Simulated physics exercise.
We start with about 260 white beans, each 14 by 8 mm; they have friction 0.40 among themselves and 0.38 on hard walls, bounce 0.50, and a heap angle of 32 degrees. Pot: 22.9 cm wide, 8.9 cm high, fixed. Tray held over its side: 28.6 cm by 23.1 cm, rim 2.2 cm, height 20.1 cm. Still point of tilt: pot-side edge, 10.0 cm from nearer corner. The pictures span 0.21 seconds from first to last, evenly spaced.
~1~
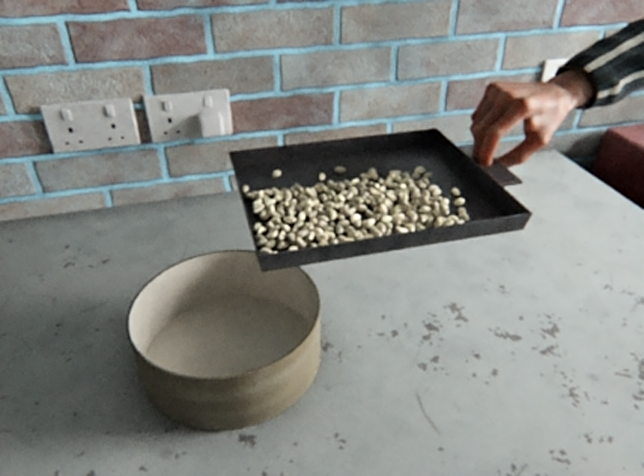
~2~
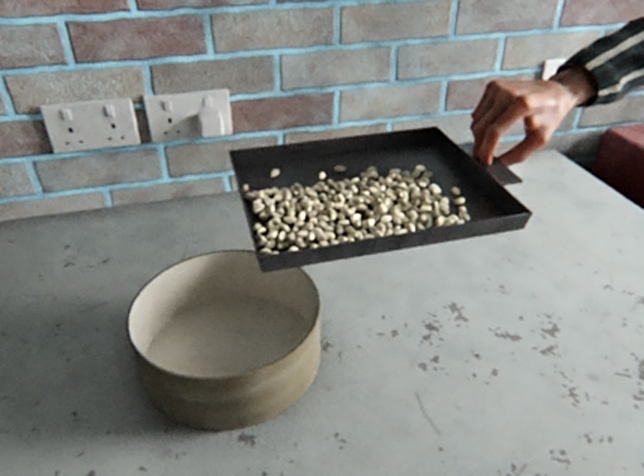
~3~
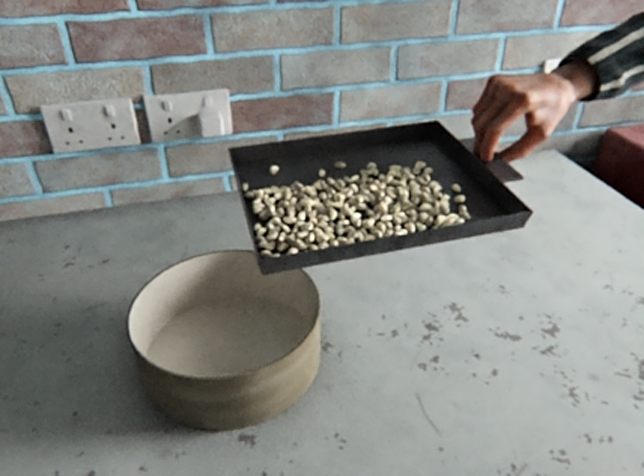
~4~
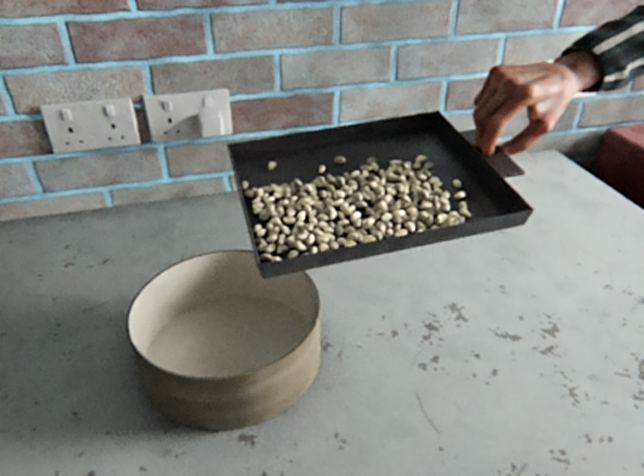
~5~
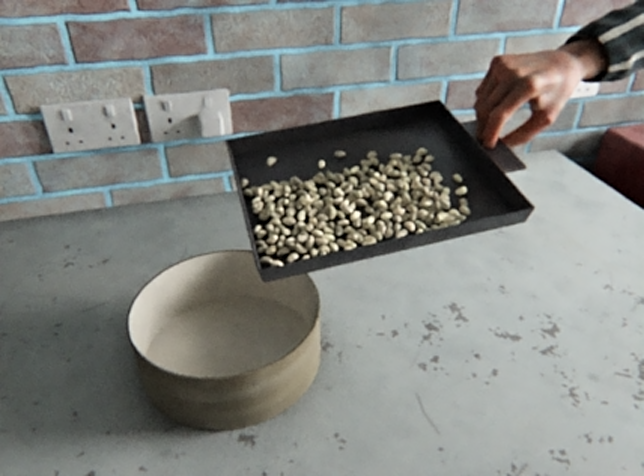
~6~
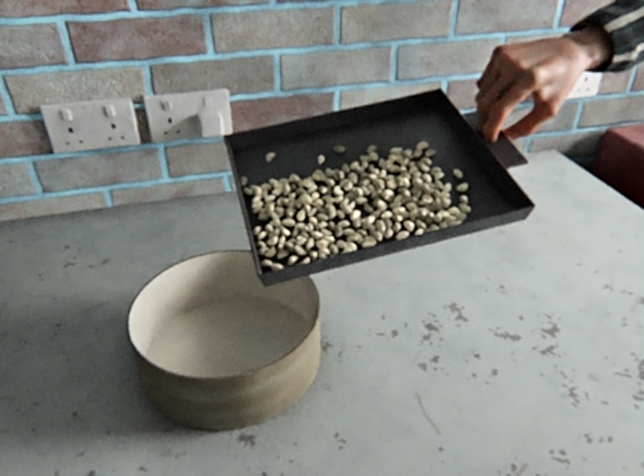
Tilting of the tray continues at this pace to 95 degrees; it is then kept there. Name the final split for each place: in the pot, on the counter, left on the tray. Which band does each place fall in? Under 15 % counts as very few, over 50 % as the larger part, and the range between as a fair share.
Pot: The larger part. Counter: A fair share. Tray: Very few.
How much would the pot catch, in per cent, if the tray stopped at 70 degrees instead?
That would be around 35 percent.
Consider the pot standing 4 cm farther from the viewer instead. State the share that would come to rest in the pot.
20 %.
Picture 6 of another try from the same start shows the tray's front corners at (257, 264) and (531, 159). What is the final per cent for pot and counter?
The pot gets 90 and the counter 5.
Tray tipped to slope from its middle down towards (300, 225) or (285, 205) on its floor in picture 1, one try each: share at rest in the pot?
The share comes to about 90 in a hundred, then about 90 in a hundred.
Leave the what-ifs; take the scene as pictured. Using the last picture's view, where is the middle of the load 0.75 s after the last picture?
Load centre, approx.: (328, 259) px.
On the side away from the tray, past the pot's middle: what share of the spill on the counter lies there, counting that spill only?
Some 20 per cent.
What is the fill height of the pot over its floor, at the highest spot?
Height: Approx. 2.0 cm.
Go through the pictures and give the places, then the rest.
Tray tilt 0 degrees, front corners at (261, 253) and (527, 212); middle of the pieces at (351, 212); pot at (226, 305), in the first frame.
Tray tilt 1 degrees, front corners at (261, 254) and (528, 211); middle of the pieces at (351, 212), in the second frame.
Tray tilt 3 degrees, front corners at (261, 257) and (528, 210); middle of the pieces at (351, 211), in the third frame.
Tray tilt 6 degrees, front corners at (261, 262) and (529, 208), lowest corner left front; middle of the pieces at (351, 209), in the fourth frame.
Tray tilt 10 degrees, front corners at (261, 267) and (530, 206), lowest corner left front; middle of the pieces at (351, 208), in the fifth frame.
Tray tilt 13 degrees, front corners at (261, 272) and (530, 204), lowest corner left front; middle of the pieces at (351, 206); pot at (226, 305), in the sixth frame.
Then, 0.45 s after the last picture, tilt 52 degrees; the tray holds 100 %, the pot 0 %.
Then, 0.75 s after the last picture, tilt 79 degrees; the tray holds 95 %, the pot 0 %.
Then, 1.15 s after the last picture, tilt 95 degrees; the tray holds 5 %, the pot 55 %.
In the end, pot 60 %, counter 35 %, tray 0 %.
